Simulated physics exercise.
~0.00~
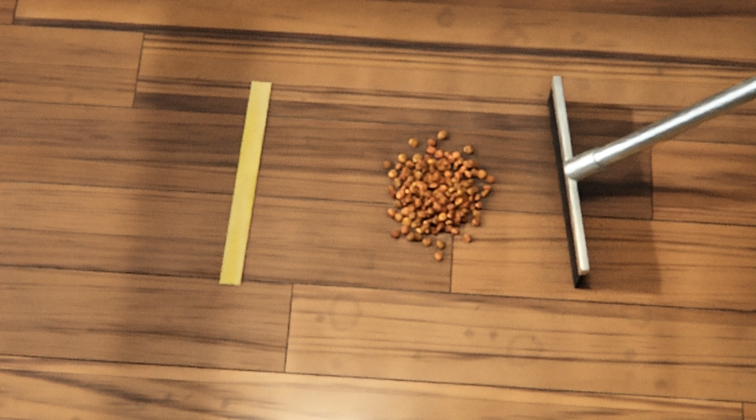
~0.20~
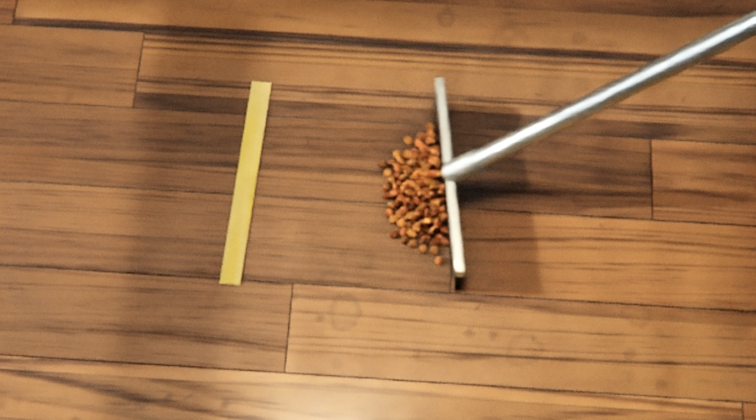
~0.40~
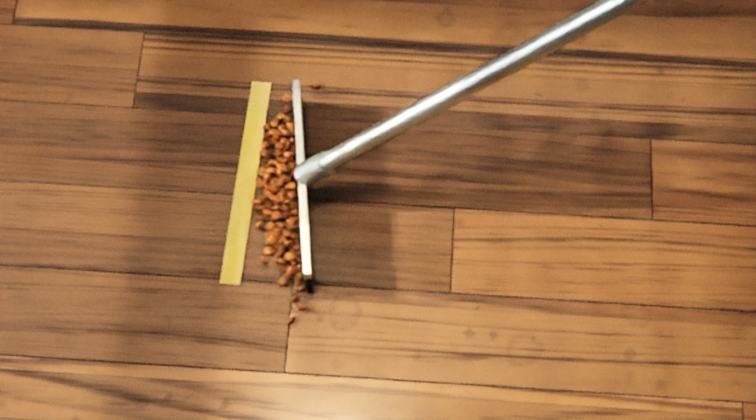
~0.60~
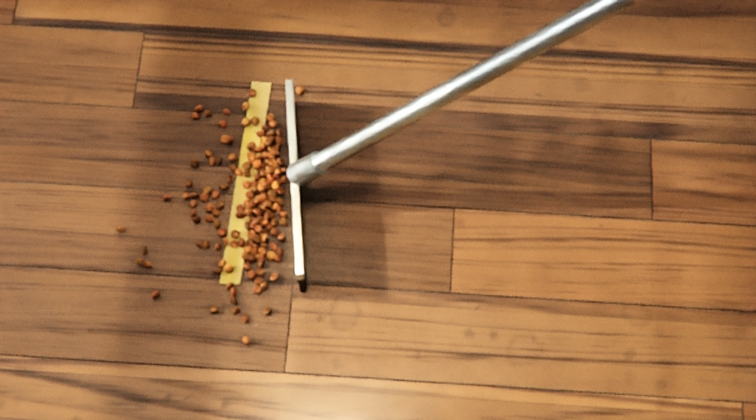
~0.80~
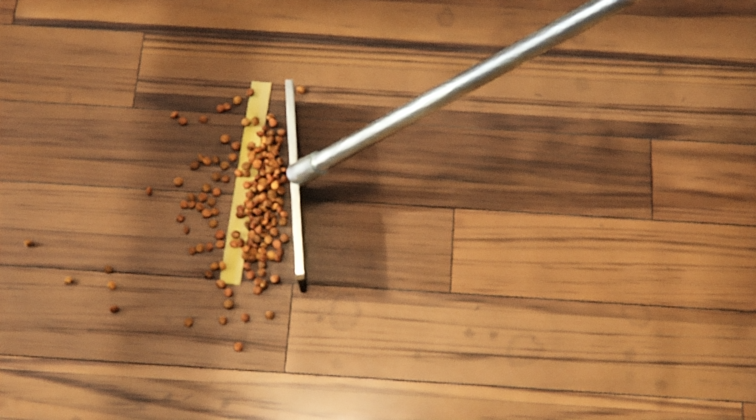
A squeegee with a pale, straight blade and a long metal handle stands at the right of a brown wooden plank floor, seen from above. To its left lies a loose heap of orange-brown kibble, and beyond that a yellow strip is fixed across the path. The blade slides left, meets the heap and pushes it along, flattening it into a narrow band against the strip. Just short of the strip the blade stops, while pieces spill over and scatter farther left. At the end many pieces lie on and beside the strip, with others strewn beyond it.
